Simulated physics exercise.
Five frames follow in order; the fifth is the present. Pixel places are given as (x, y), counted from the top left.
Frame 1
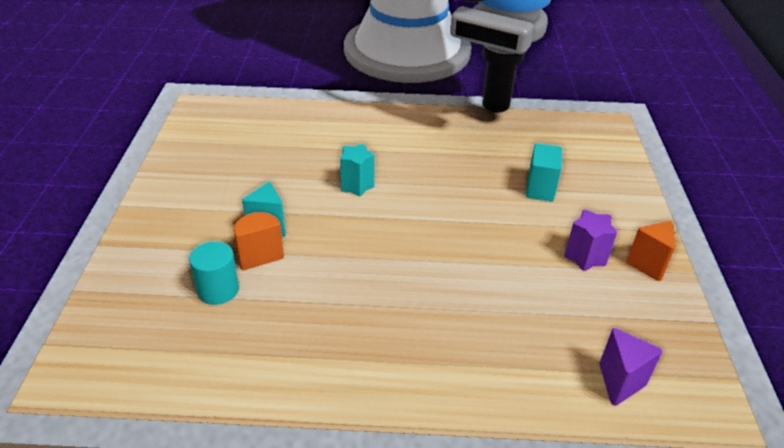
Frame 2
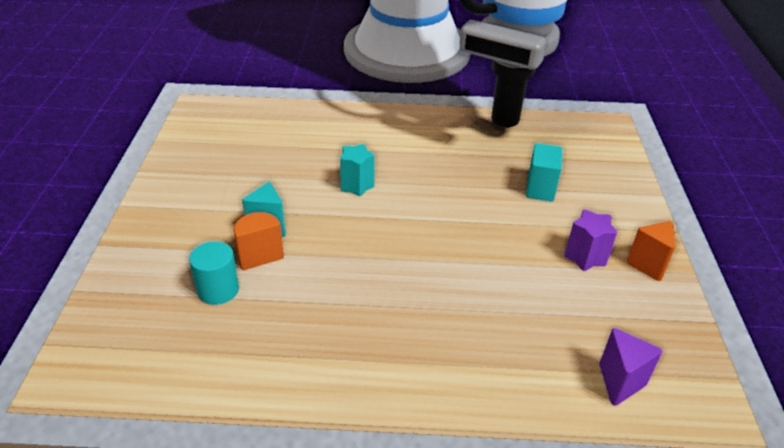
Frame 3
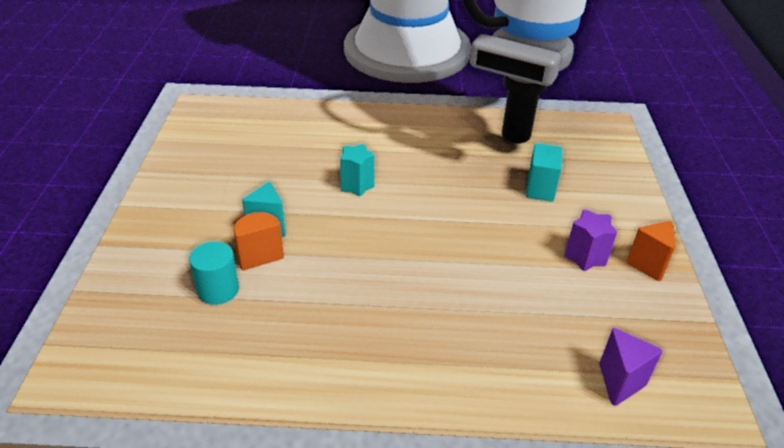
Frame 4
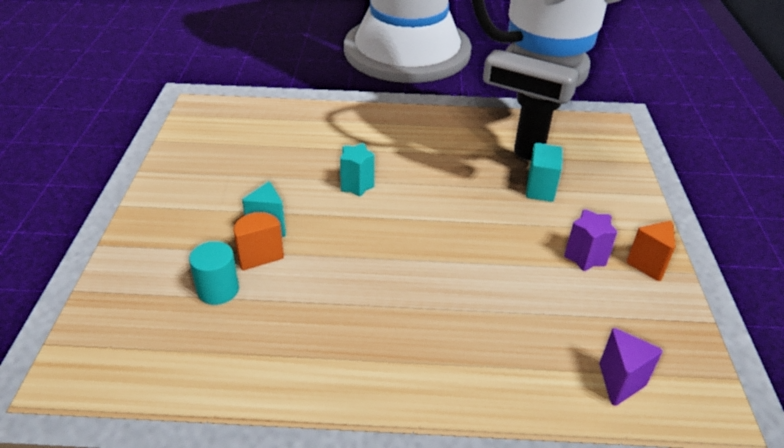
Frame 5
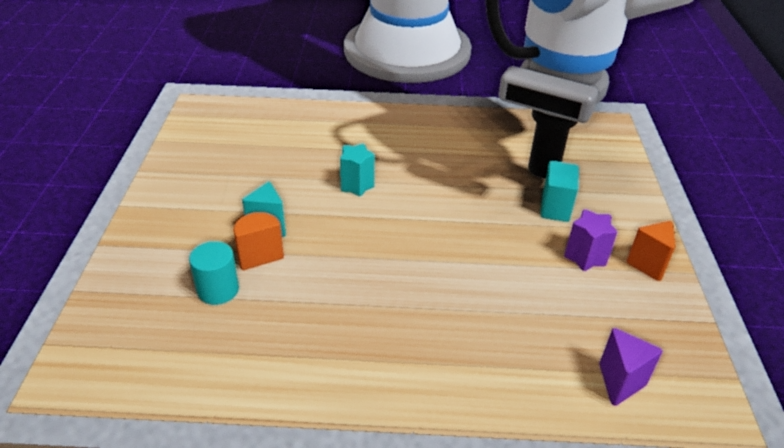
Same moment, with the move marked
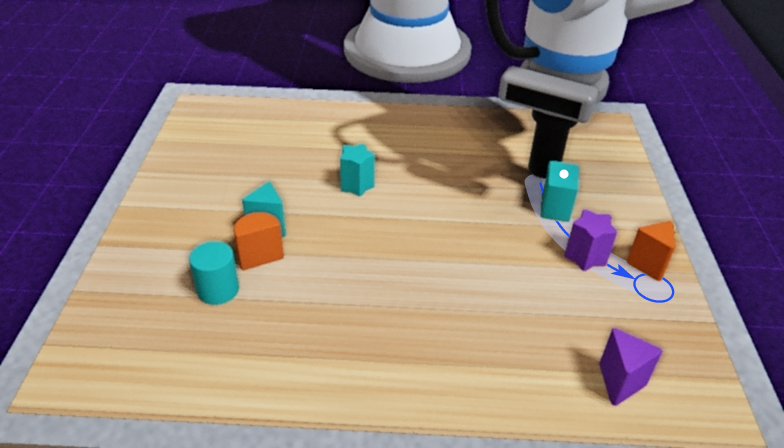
A robot arm moves forward over the wooden board and nudges a turquoise block slightly.
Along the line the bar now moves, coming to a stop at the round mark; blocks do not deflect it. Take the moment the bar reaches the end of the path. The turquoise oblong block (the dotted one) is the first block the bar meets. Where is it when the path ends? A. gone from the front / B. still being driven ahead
The correct letter is B.
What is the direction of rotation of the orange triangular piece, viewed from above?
Viewed from above, counterclockwise.
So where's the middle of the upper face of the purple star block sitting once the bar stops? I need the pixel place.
My estimate: (647, 275).
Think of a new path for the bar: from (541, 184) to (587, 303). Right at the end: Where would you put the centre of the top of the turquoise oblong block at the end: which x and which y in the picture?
So, by the moment the path ends, you'll find the top centre of the turquoise oblong block at (625, 232).
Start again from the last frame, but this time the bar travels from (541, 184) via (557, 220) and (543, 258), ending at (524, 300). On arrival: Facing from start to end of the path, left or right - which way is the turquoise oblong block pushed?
Taking start-to-end as forward, the block's sideways shift goes to the left.
The line goes from (541, 184) by way of (556, 220) and (595, 257) to (654, 288); the dot is on the turquoise oblong block.
The first path, step by step. One third of the way, bar (560, 207); turquoise oblong block (594, 208), turned 40° anticlockwise; purple star block (611, 239), turned 20° clockwise.
Two thirds of the way, bar (600, 244); turquoise oblong block (647, 241), turned 65° anticlockwise; purple star block (635, 263), turned 95° clockwise; orange triangular piece (691, 240), turned 45° anticlockwise.
At the end, bar (659, 274); turquoise oblong block (712, 272), turned 65° anticlockwise; purple star block (647, 275), turned 150° clockwise; orange triangular piece (707, 245), turned 110° anticlockwise.
